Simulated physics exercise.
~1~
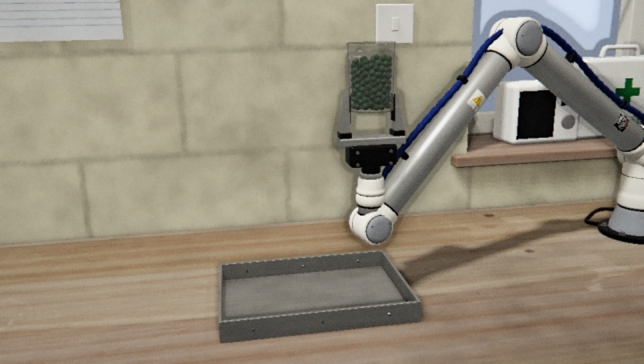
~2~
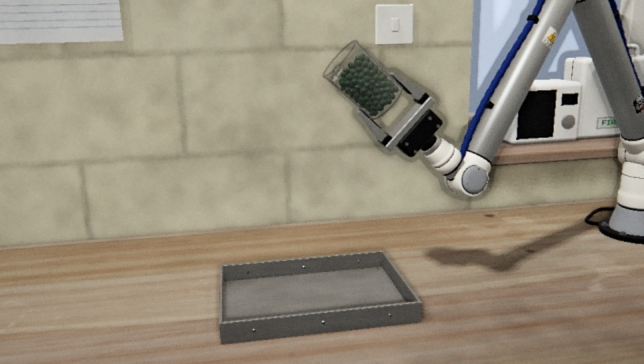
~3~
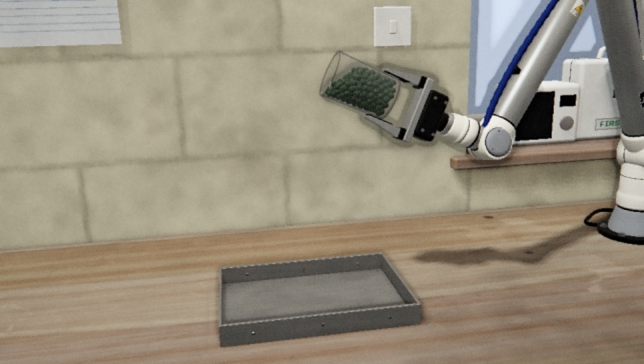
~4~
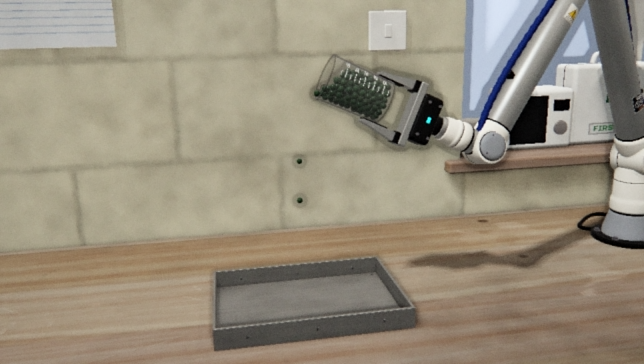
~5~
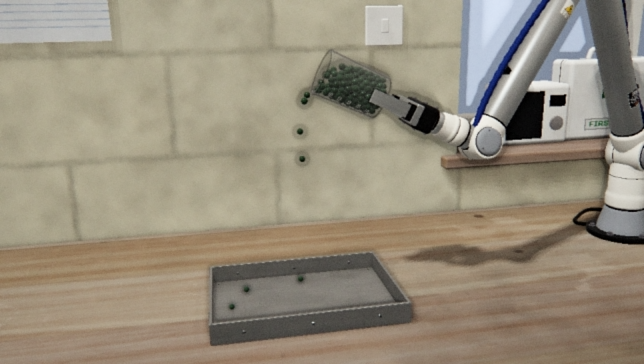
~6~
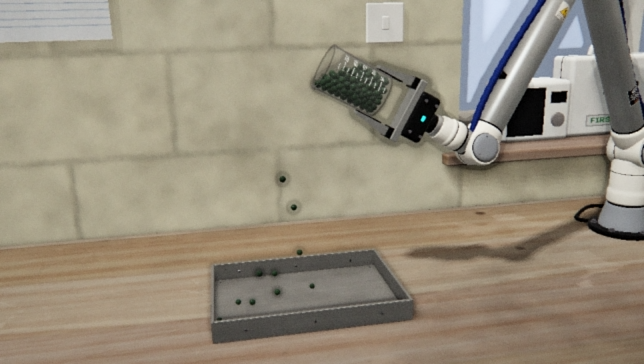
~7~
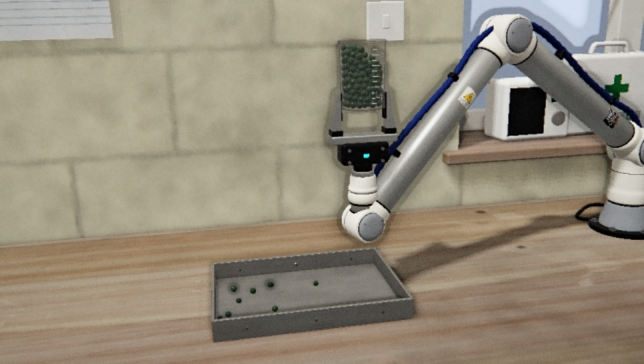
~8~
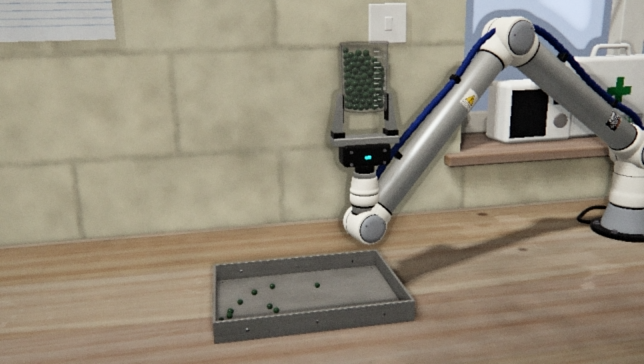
The clip opens on a robot arm holding a clear cup of dark green beads upright above a shallow grey tray on a wooden table. The arm lifts its wrist and tips the cup to the left until it lies nearly on its side. A few beads slip over the rim and drop toward the tray, while the gripper rolls the tilted cup about its length. More beads trickle down and scatter across the tray. The arm then swings the cup back upright, leaving most beads inside and only a small scattering in the tray.
